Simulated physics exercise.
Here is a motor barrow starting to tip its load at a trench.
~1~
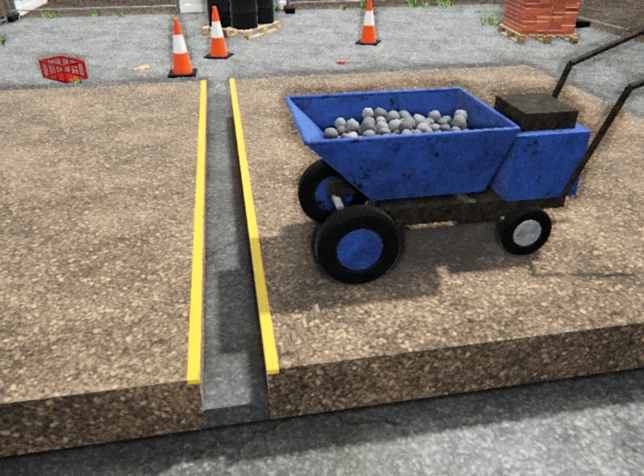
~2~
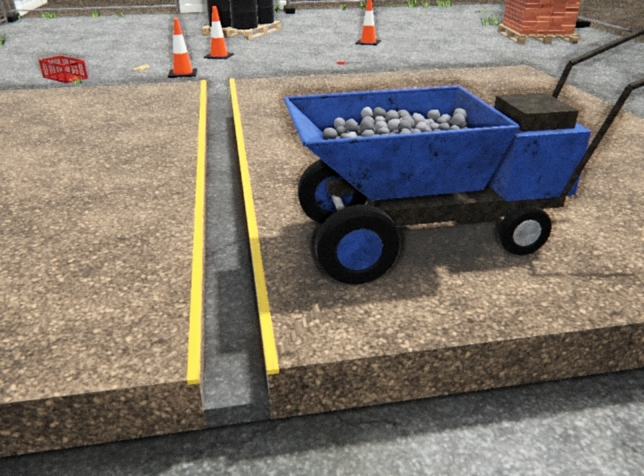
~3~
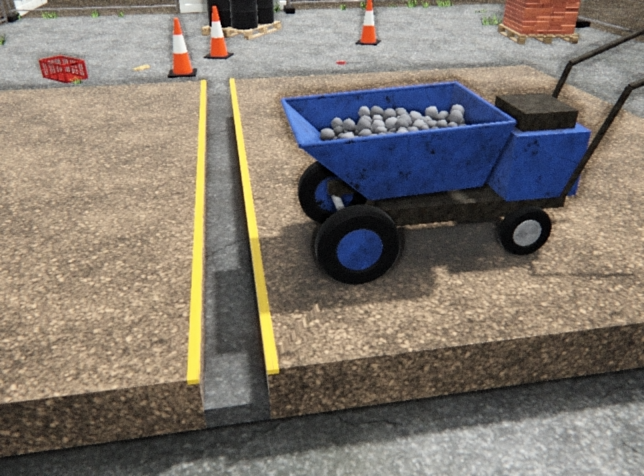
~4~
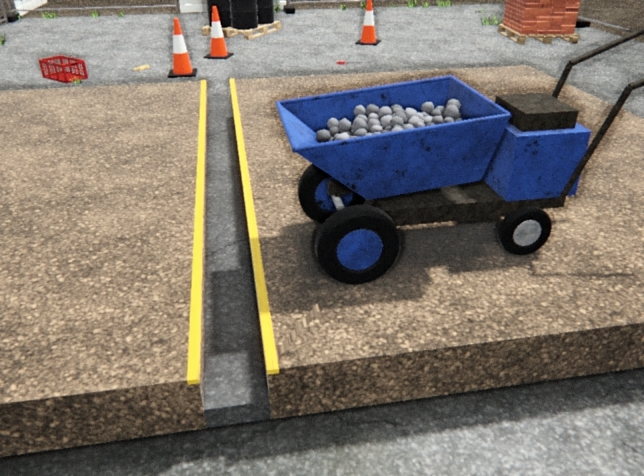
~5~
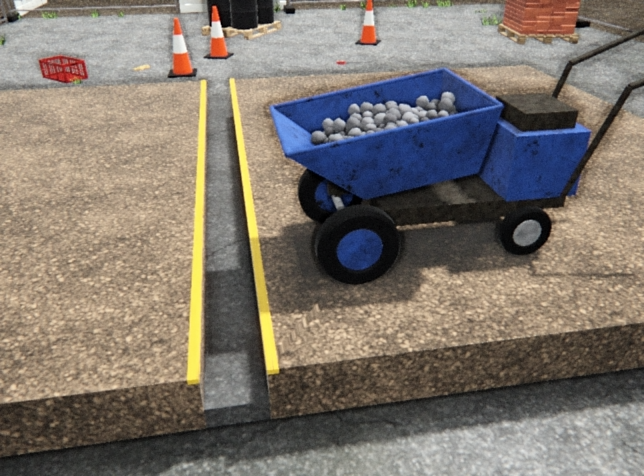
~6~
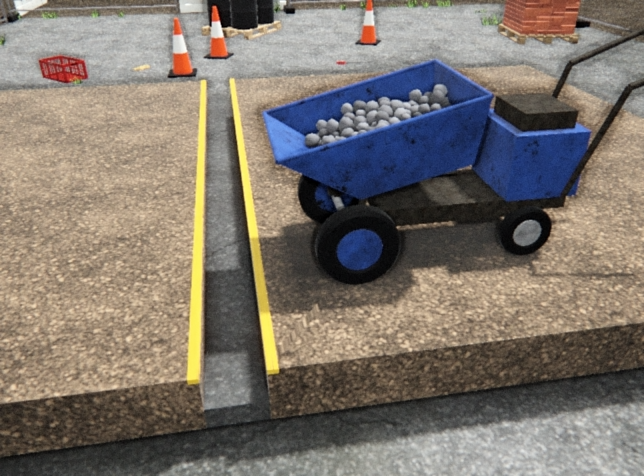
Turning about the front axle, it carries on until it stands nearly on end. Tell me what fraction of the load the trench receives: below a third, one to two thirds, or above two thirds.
Way I see it, the trench ends up with a third up to two-thirds of the load.
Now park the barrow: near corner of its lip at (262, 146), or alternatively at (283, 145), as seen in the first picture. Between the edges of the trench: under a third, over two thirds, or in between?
Okay, the first stop comes out as under a third and the second as less than a third.
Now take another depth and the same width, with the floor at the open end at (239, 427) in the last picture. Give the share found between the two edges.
The share would be around 60 per cent.
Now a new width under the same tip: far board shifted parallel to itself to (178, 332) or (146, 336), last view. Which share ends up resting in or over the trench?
Estimated share: Try 1 approx. 80 in a hundred, try 2 approx. 100 in a hundred.
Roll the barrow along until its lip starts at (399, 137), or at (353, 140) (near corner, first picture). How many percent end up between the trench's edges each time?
50 %, then 80 %.
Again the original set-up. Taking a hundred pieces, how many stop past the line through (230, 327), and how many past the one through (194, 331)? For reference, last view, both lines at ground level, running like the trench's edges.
In order: 70 percent, then 40 percent.
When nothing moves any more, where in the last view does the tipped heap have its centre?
Near (208, 268).
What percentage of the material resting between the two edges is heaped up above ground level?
I'd estimate around 5 %.
Just after the last frame, skip tipped well over; every one in the skip.
A moment on, skip tipped steeply; the larger part in the skip; about a tenth in or heaped over the trench; about a tenth beyond it; just a few falling.
Further on, skip tipped right over; just a few in the skip; roughly half in or heaped over the trench; roughly half beyond it.
When it is over, skip tipped right over; roughly half in or heaped over the trench; roughly half beyond it.
